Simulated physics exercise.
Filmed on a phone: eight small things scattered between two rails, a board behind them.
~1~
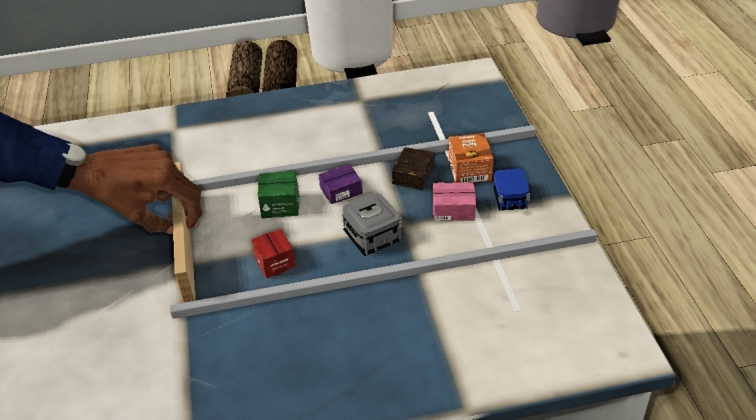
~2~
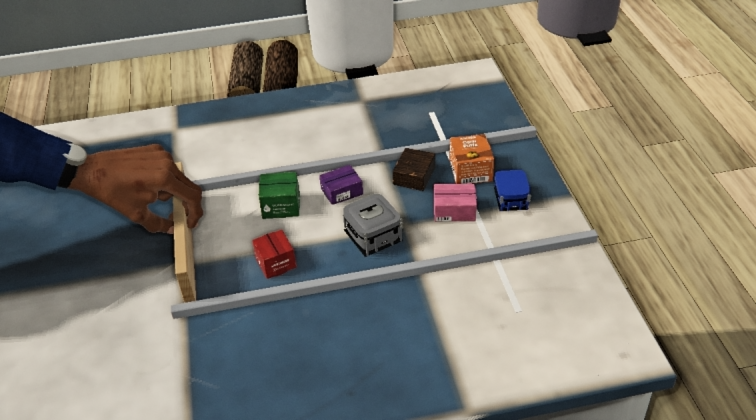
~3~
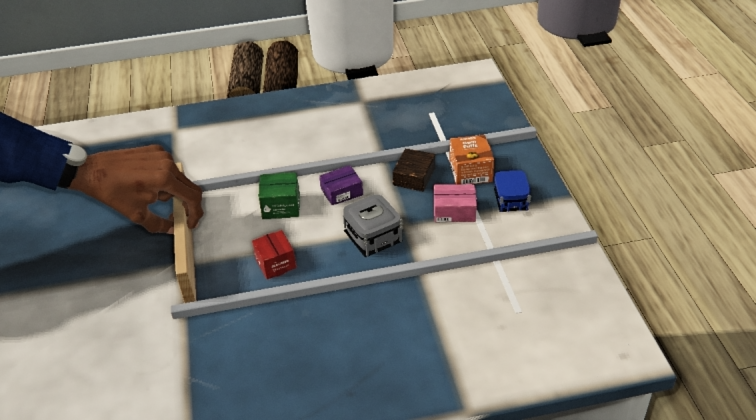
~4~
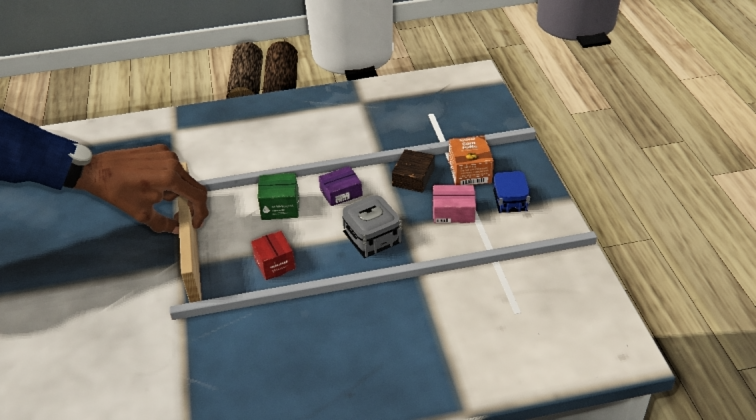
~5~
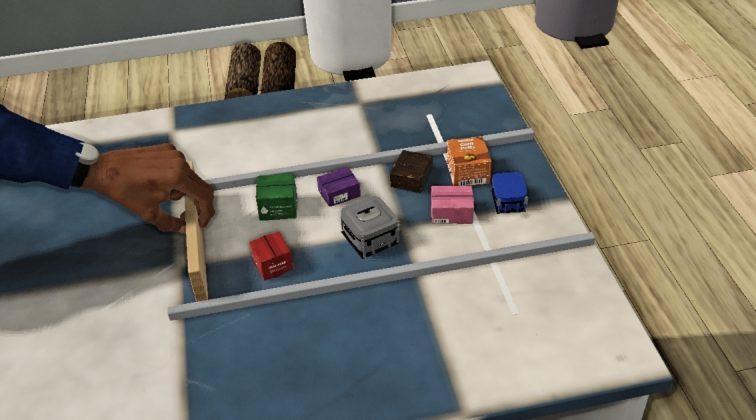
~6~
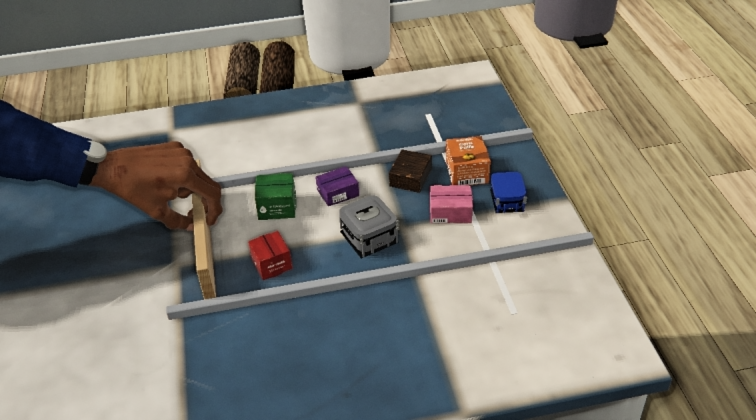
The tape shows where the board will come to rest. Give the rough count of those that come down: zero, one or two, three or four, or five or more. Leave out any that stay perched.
Here the number that fall off is one or two.
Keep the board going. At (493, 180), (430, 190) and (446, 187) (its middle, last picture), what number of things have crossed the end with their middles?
In that order 3, 0 and 1.
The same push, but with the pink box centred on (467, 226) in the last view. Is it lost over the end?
From there it remains up.
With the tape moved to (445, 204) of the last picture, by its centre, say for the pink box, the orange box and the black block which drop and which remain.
The pink box does not fall; the orange box drops off; the black block does not fall.
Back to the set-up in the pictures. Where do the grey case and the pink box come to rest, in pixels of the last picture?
Near (501, 197) and (515, 178).
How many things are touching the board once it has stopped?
That makes 3.
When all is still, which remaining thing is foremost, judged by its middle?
It is the black block.
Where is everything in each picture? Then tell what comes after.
Blue case (511, 190); orange box (470, 159); pink box (454, 202); board (183, 230); tape (469, 199), in the first picture.
Orange box (471, 160); black block (414, 169), in the second picture.
Pink box (455, 203); green box (280, 196), in the third picture.
Blue case (511, 193); grey case (371, 225), in the fourth picture.
Orange box (468, 162); red box (272, 256), in the fifth picture.
Blue case (508, 193); orange box (467, 161); pink box (451, 204); board (202, 227); tape (466, 201), in the sixth picture.
Soon after, none off yet; blue case at rest near (508, 193); orange box at rest near (467, 161); pink box at rest near (451, 204).
After that, none off yet; blue case at rest near (508, 193); orange box moving near (473, 160); pink box moving near (455, 202).
And then, none off yet; blue case displaced a little near (525, 192); orange box displaced well along near (536, 148); pink box displaced about its own width near (486, 185).
In the end, the number that fall off is one or two; gone, orange box.
